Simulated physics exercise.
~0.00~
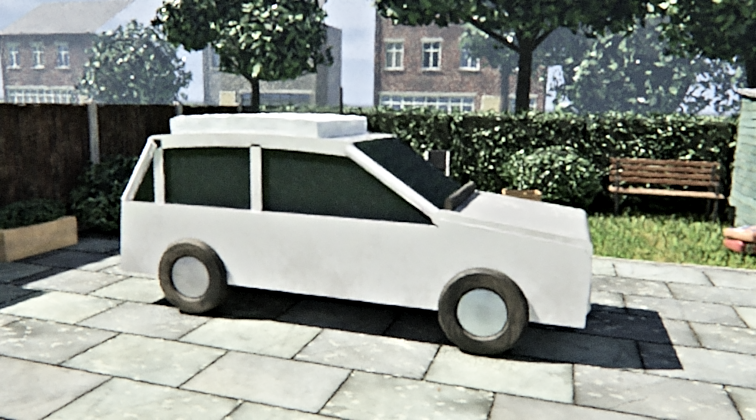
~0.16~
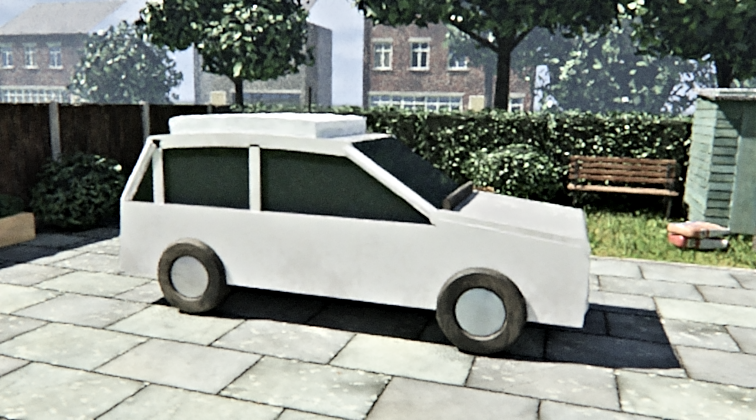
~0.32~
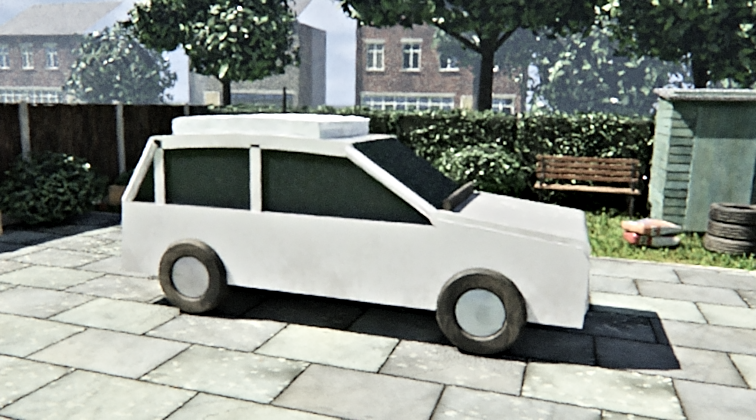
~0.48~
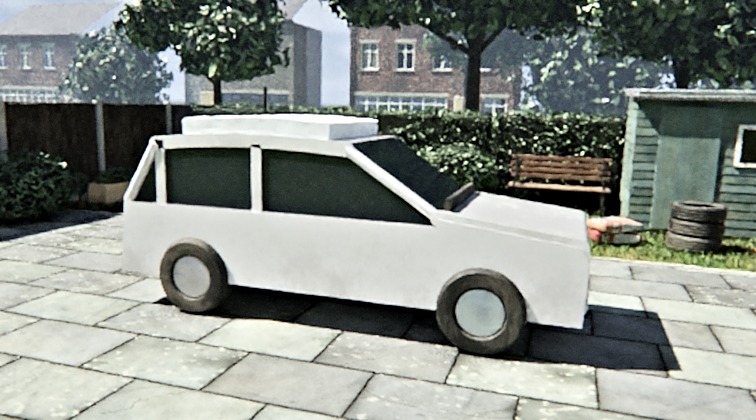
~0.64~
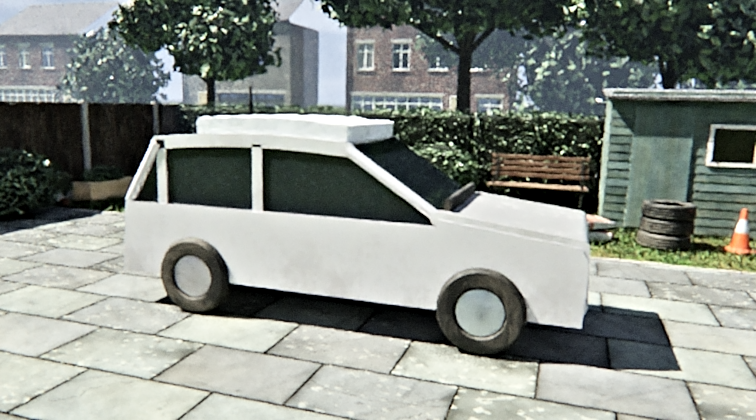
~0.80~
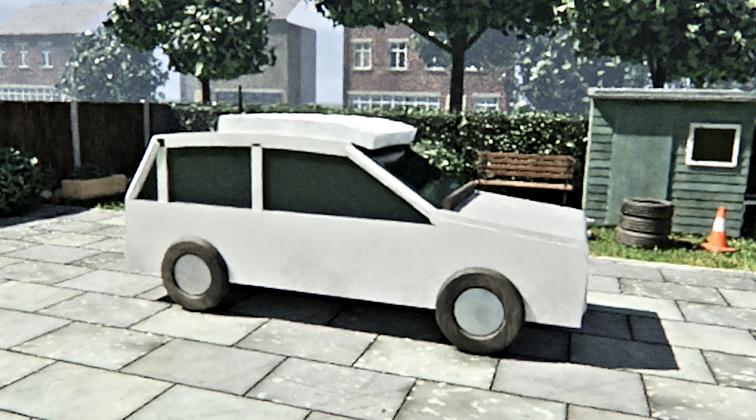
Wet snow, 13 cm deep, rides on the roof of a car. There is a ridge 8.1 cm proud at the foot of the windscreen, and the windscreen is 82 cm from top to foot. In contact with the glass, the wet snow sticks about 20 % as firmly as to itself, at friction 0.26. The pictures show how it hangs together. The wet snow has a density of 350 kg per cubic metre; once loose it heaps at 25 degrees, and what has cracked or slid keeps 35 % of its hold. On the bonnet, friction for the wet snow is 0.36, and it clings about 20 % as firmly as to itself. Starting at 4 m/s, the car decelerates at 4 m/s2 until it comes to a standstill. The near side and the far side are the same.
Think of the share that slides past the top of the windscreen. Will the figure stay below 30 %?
No, it is above 30 %.
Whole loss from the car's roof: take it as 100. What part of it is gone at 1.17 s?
70 per cent.
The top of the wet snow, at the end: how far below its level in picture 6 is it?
The gap comes to about 40 centimetres.
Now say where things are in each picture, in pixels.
In the first frame, front end of the wet snow at (317, 126).
In the second frame, front end of the wet snow at (316, 126).
In the third frame, front end of the wet snow at (319, 126), its middle shifted 2.1 cm.
In the fourth frame, front end of the wet snow at (329, 128), its middle shifted 9.2 cm.
In the fifth frame, front end of the wet snow at (347, 130), its middle shifted 23 cm.
In the sixth frame, front end of the wet snow at (374, 138), its middle shifted 43 cm, 14 % of it past the top of the windscreen, cracking.
By 1.17 s, 27 % of the snow is on the roof, 59 % on the glass, 13 % on the bonnet and none has gone off the nose.
By 1.62 s, none of the snow is on the roof, 17 % on the glass, 83 % on the bonnet and none has gone off the nose.
By 2.06 s, none of the snow is on the roof, 13 % on the glass, 64 % on the bonnet and 23 % has gone off the nose.
By 2.50 s, none of the snow is on the roof, 13 % on the glass, 44 % on the bonnet and 43 % has gone off the nose.
By 2.60 s, at the end, none of the snow is on the roof, 13 % on the glass, 44 % on the bonnet and 43 % has gone off the nose.
